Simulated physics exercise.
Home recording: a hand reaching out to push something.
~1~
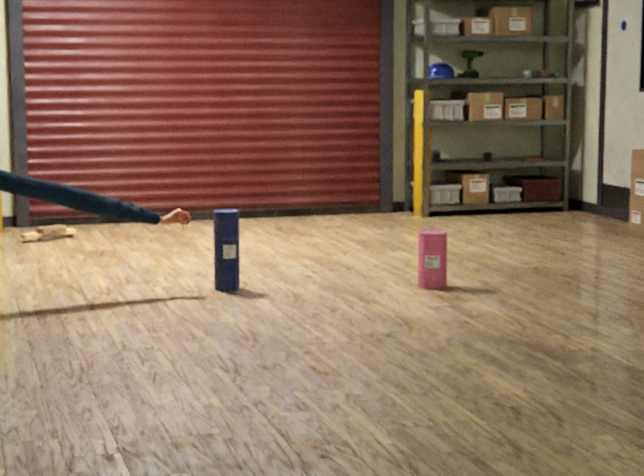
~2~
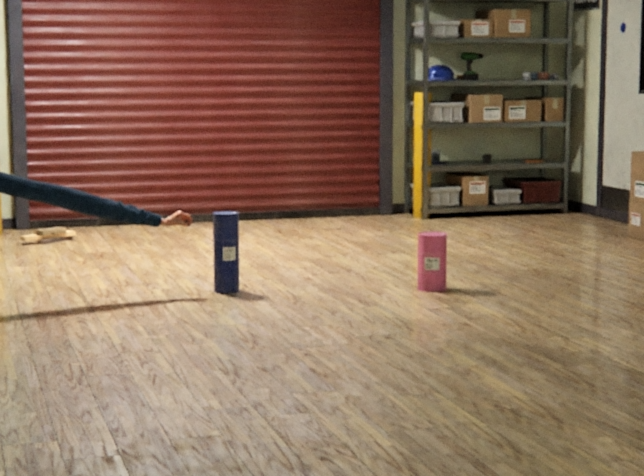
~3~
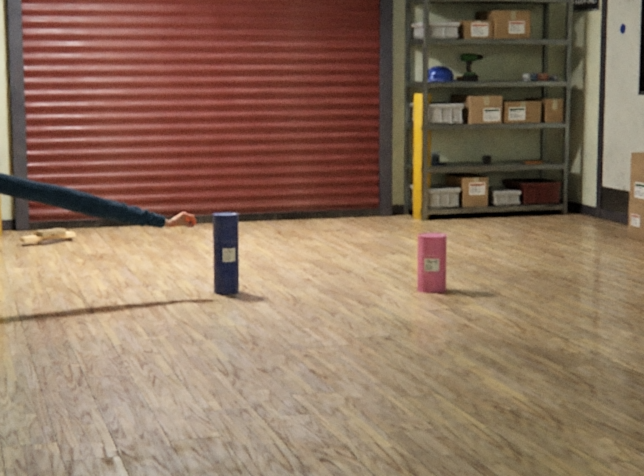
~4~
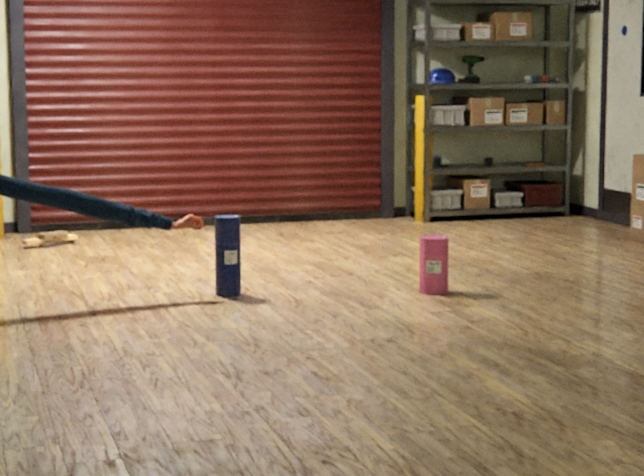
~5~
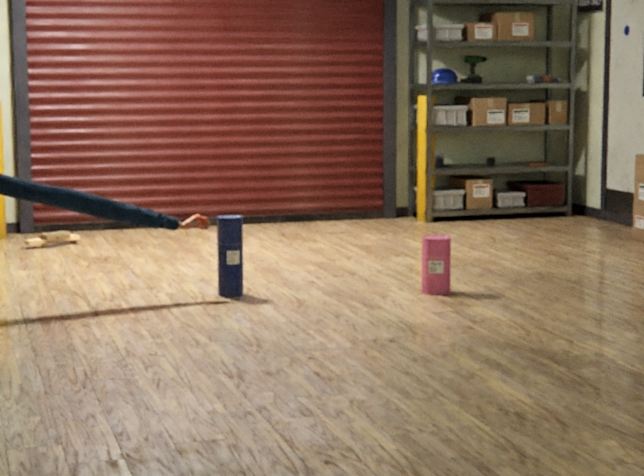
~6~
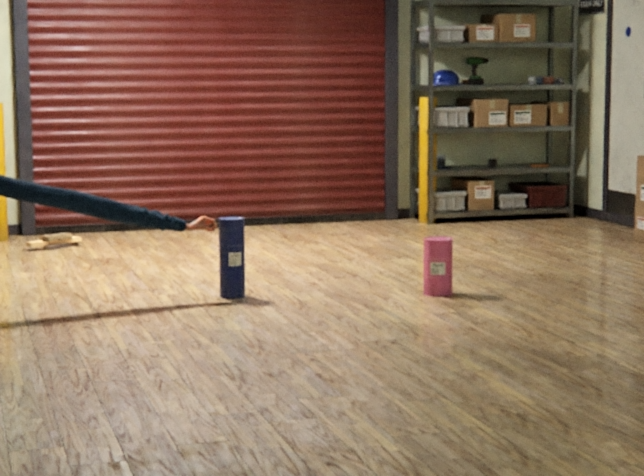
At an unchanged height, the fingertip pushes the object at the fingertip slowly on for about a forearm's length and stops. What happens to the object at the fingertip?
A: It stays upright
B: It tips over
It tips over.
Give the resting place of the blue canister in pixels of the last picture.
The object ends up somewhere near (287, 280).
Then, 0.90 s after the last picture, blue canister tipped 27° from how it was near (251, 255).
Then, 1.20 s after the last picture, blue canister tipped 67° from how it was near (276, 267).
At rest, tipped over on the floor, blue canister. Seen from the same camera at the end, blue canister near (287, 280).
